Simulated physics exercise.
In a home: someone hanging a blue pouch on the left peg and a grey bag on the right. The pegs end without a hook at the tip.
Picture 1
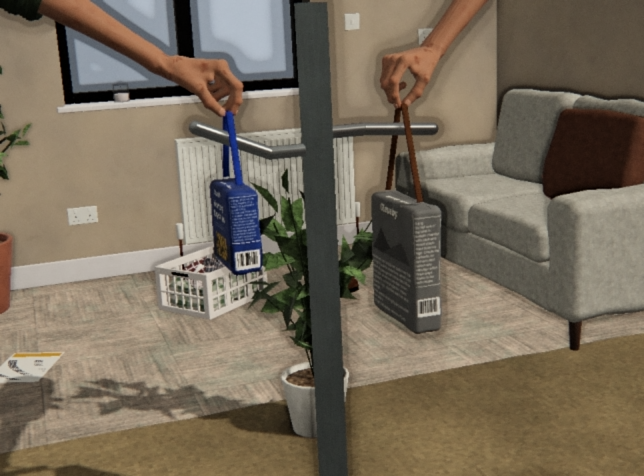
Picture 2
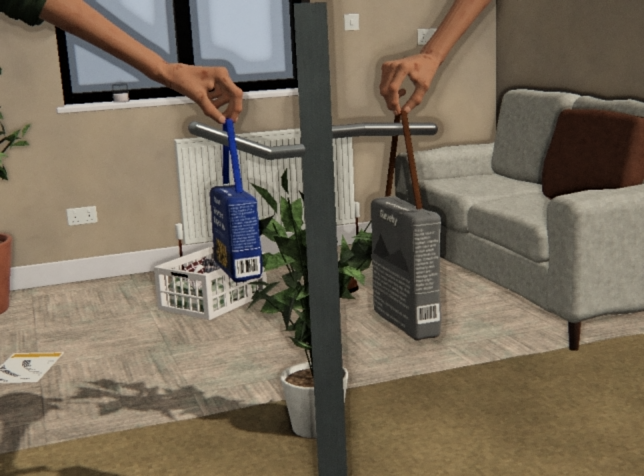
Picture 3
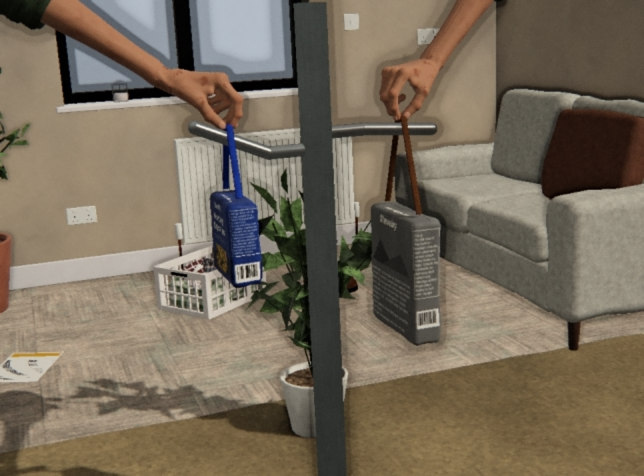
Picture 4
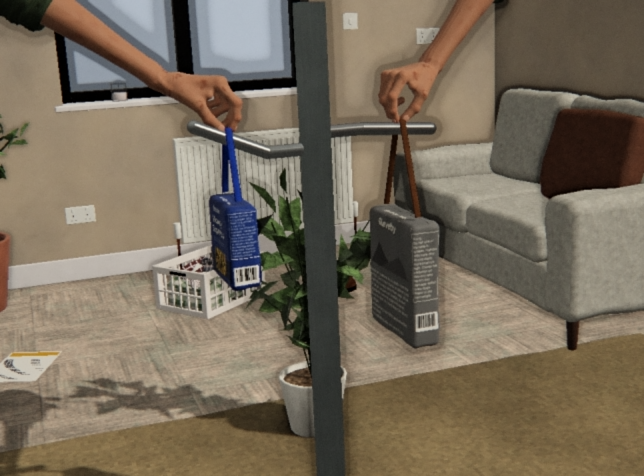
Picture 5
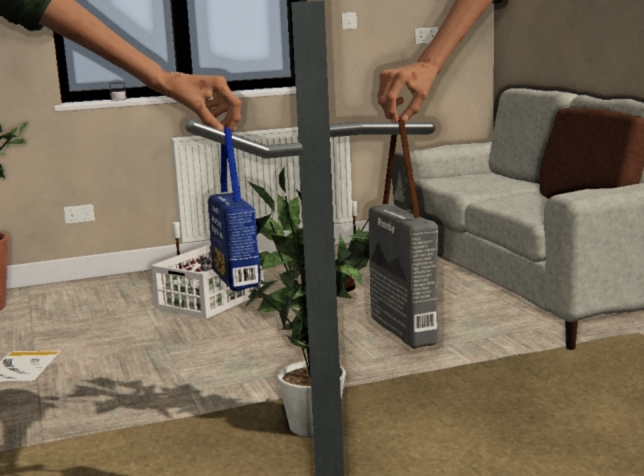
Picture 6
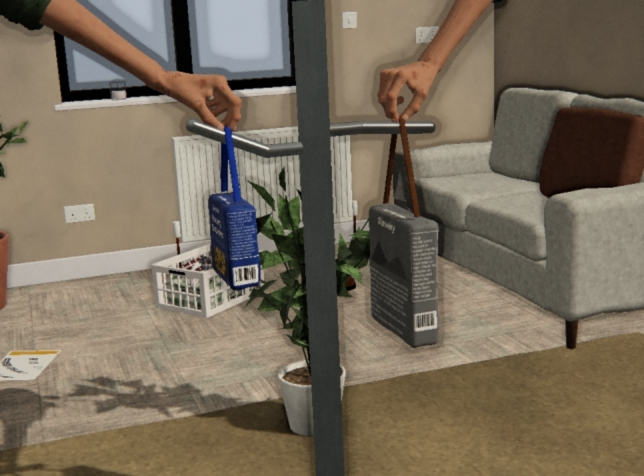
In a living room, two hands lower a blue pouch and a grey bag slightly.
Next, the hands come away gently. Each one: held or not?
Blue pouch - held, grey bag - held.
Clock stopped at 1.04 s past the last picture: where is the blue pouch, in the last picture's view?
About (261, 250).
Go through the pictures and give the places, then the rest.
Blue pouch (236, 225); grey bag (405, 260); left peg tip (196, 128); right peg tip (432, 129), in the first frame.
Blue pouch (236, 232); grey bag (404, 266), in the second frame.
Blue pouch (236, 238); grey bag (404, 271), in the third frame.
Blue pouch (235, 240); grey bag (403, 274), in the fourth frame.
Blue pouch (234, 241); grey bag (402, 274), in the fifth frame.
Blue pouch (234, 240); grey bag (402, 273); left peg tip (193, 126), pointing up; right peg tip (430, 127), about level, in the sixth frame.
Then, 0.24 s later than the last view, blue pouch hanging from its loop near (236, 244); grey bag hanging from its loop near (402, 274).
Then, 0.50 s later than the last view, blue pouch hanging from its loop near (245, 245); grey bag hanging from its loop near (404, 275).
Then, 1.04 s later than the last view, blue pouch hanging from its loop near (261, 250); grey bag hanging from its loop near (404, 275).
Finally, blue pouch hanging from its loop near (280, 253); grey bag hanging from its loop near (404, 275). The blue pouch remains on its peg and the grey bag stays hanging.
